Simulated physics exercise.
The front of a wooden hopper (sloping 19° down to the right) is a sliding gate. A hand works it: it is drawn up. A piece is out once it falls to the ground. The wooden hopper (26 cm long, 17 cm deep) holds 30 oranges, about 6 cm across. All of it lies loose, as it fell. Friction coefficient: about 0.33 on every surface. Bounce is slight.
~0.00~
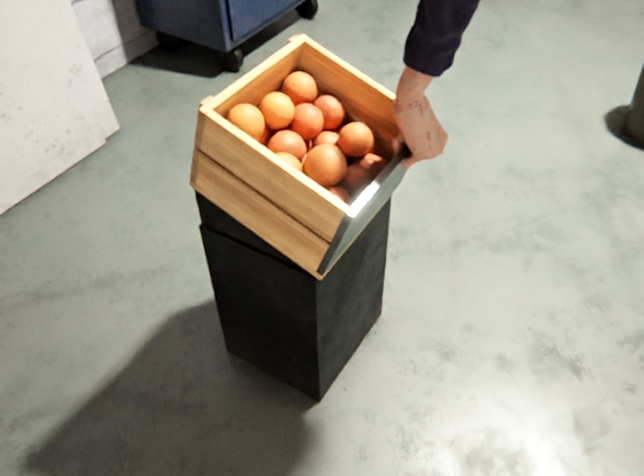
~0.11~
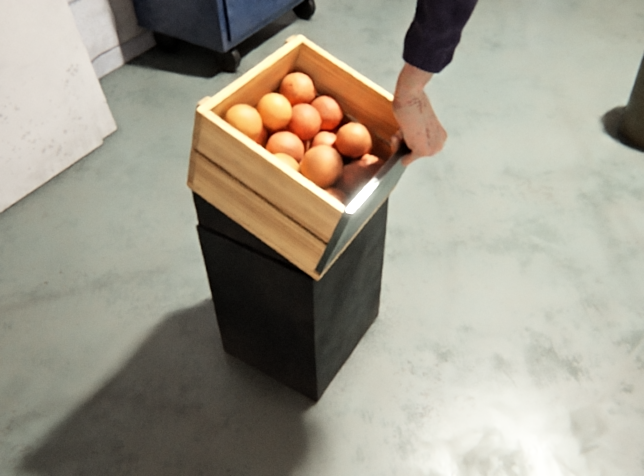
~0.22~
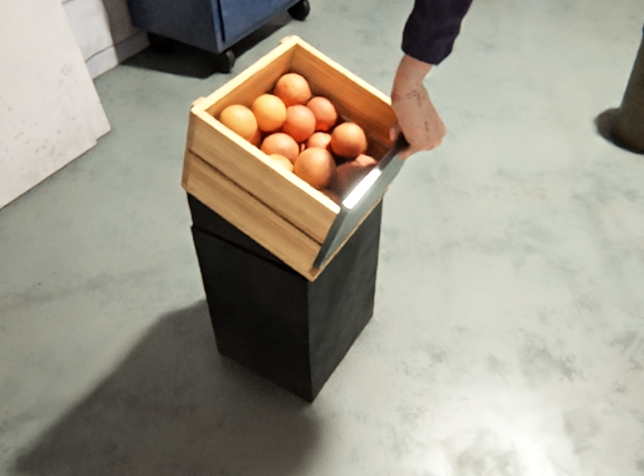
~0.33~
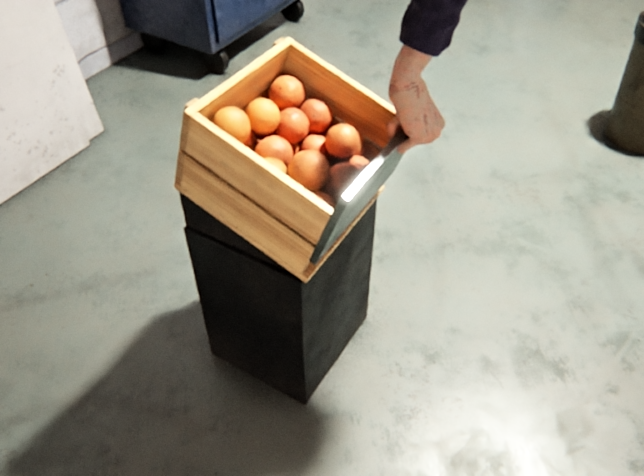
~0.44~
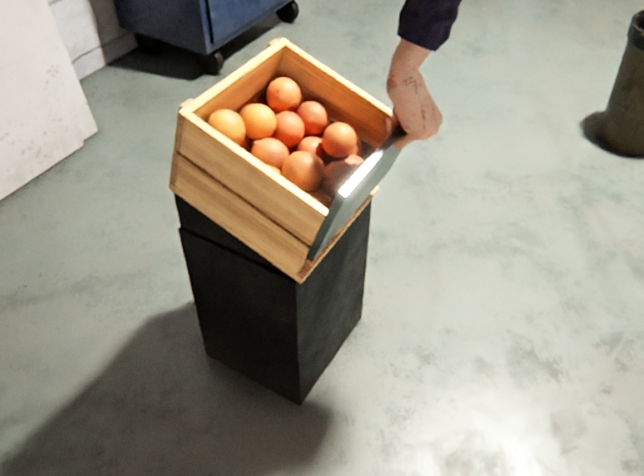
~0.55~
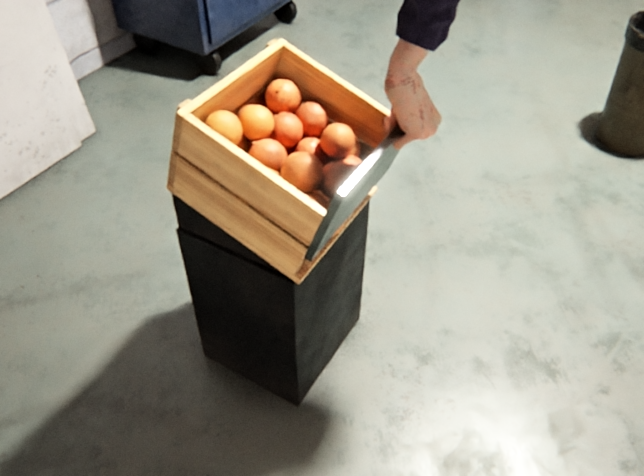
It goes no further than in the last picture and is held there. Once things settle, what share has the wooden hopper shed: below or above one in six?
Out of the wooden hopper go fewer than one in six of the oranges.
After 0.95 s, wooden hopper 30 in, 0 out.
After 1.46 s, wooden hopper 30 in, 0 out.
After 2.17 s, wooden hopper 30 in, 0 out.
When it is over (at 3.08 s), wooden hopper 30 in, 0 out. Asked share, 0 of 30, 0 per cent.
